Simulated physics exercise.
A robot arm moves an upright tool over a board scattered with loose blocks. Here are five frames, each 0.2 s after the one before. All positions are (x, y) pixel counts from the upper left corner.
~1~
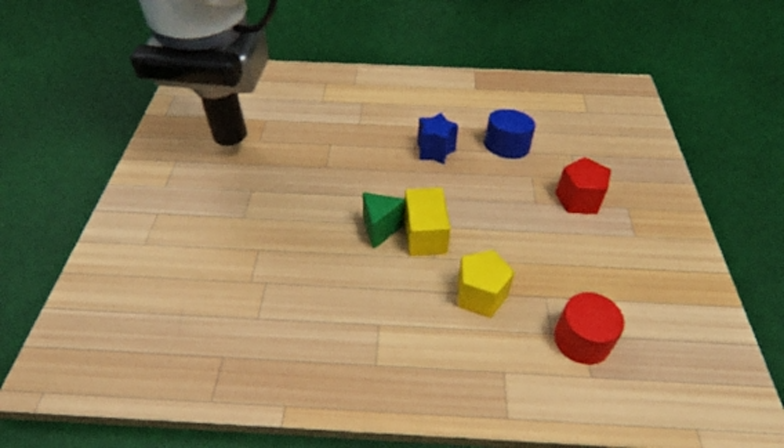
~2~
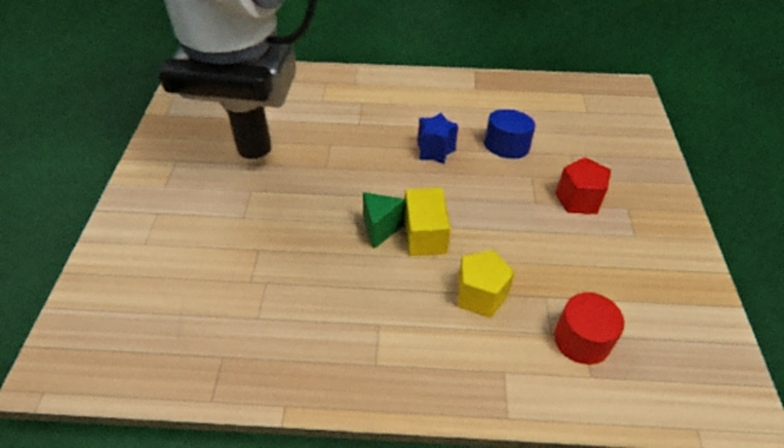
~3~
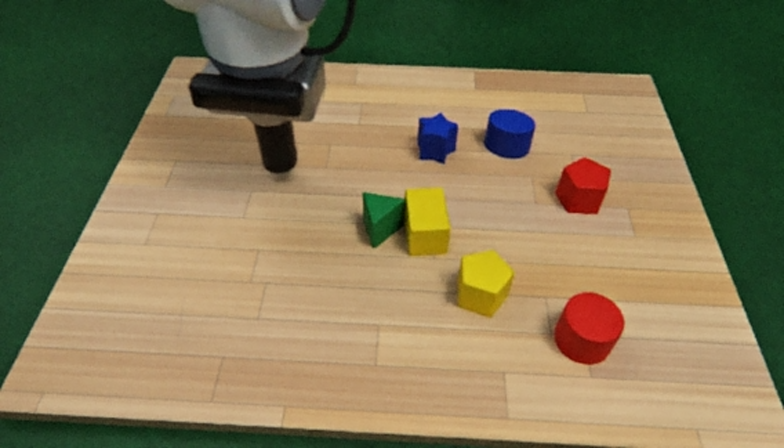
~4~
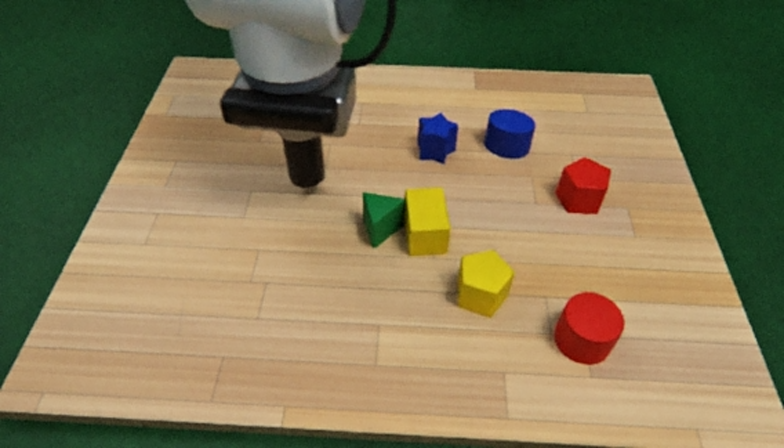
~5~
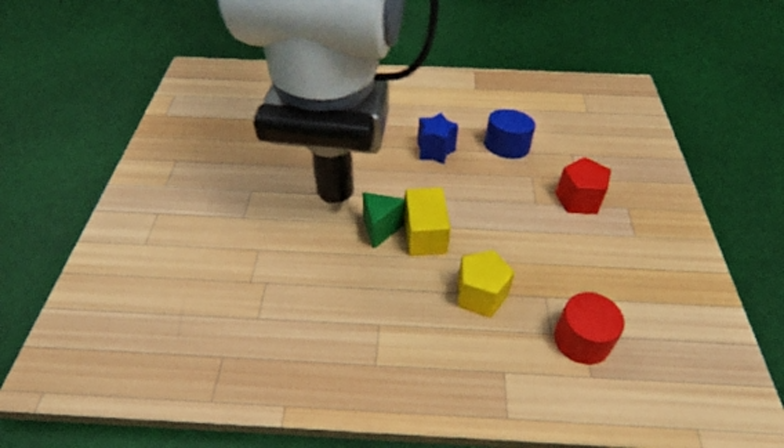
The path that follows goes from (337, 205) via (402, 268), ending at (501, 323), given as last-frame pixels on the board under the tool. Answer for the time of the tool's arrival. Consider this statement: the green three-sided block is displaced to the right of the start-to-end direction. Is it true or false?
The statement is false.
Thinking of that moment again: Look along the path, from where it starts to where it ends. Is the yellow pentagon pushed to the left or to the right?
Out to the left.
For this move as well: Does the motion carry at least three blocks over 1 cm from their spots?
Yes, it checks out.
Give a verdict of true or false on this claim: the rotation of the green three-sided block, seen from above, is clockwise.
That claim is false.
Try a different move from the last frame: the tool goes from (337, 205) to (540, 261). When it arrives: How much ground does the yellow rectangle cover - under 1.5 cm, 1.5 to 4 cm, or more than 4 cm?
It shifts by more than 4 cm.
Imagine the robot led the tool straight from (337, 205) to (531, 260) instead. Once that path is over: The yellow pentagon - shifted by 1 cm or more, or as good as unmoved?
That block slides.
On the path given first. One third of the way, tool (374, 235); green three-sided block (419, 220), turned 50° anticlockwise; yellow rectangle (451, 208).
Two thirds of the way, tool (435, 272); green three-sided block (463, 238), turned 120° anticlockwise; yellow rectangle (469, 206), turned 45° anticlockwise.
At the end, tool (505, 310); green three-sided block (473, 244), turned 150° anticlockwise; yellow rectangle (469, 205), turned 50° anticlockwise; yellow pentagon (551, 287), turned 20° anticlockwise; red round block (603, 318).
